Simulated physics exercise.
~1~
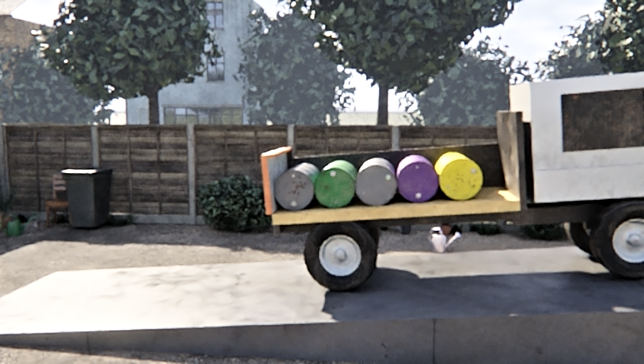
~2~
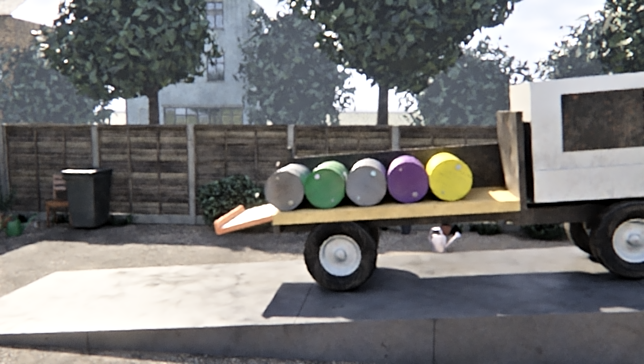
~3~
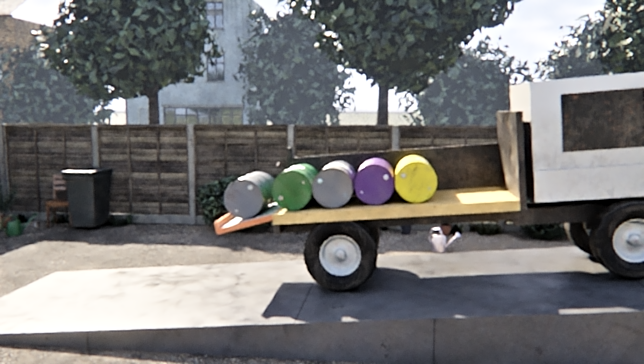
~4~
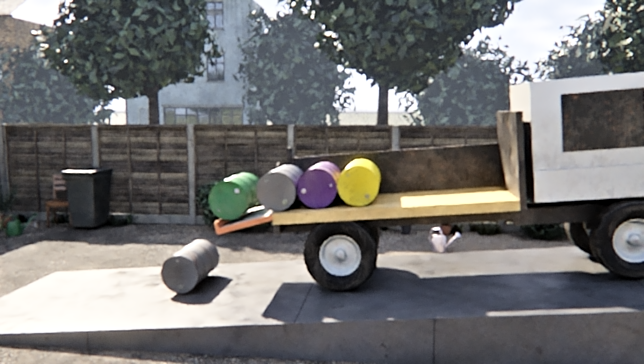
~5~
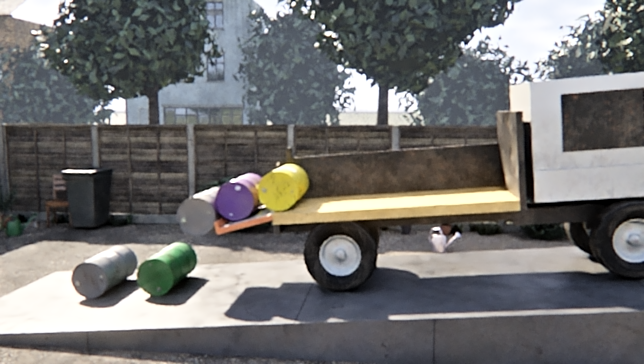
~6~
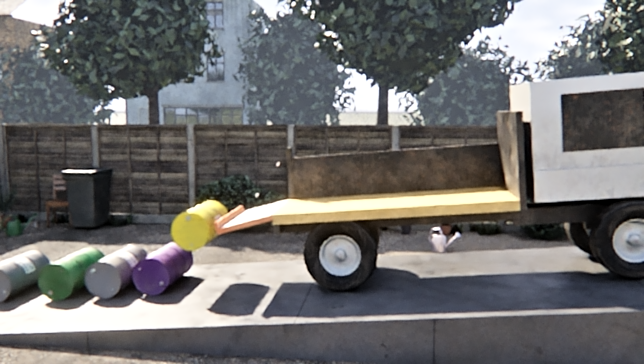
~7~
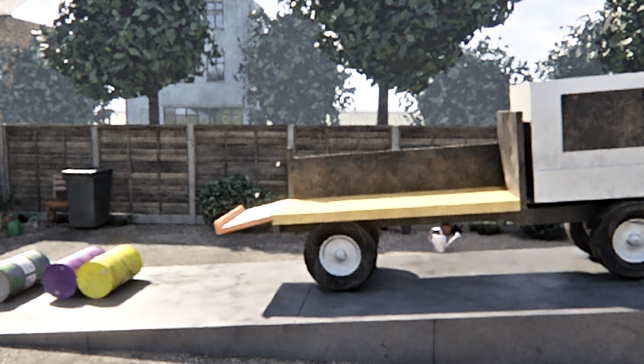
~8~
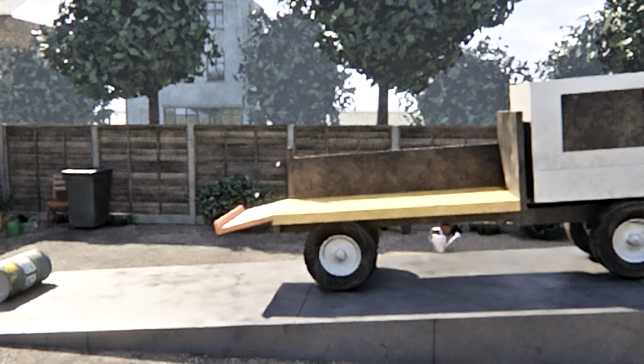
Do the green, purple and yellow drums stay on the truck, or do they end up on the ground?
All three end up on the ground. The green, the purple and then the yellow drum roll off the lowered tailgate and away to the left.
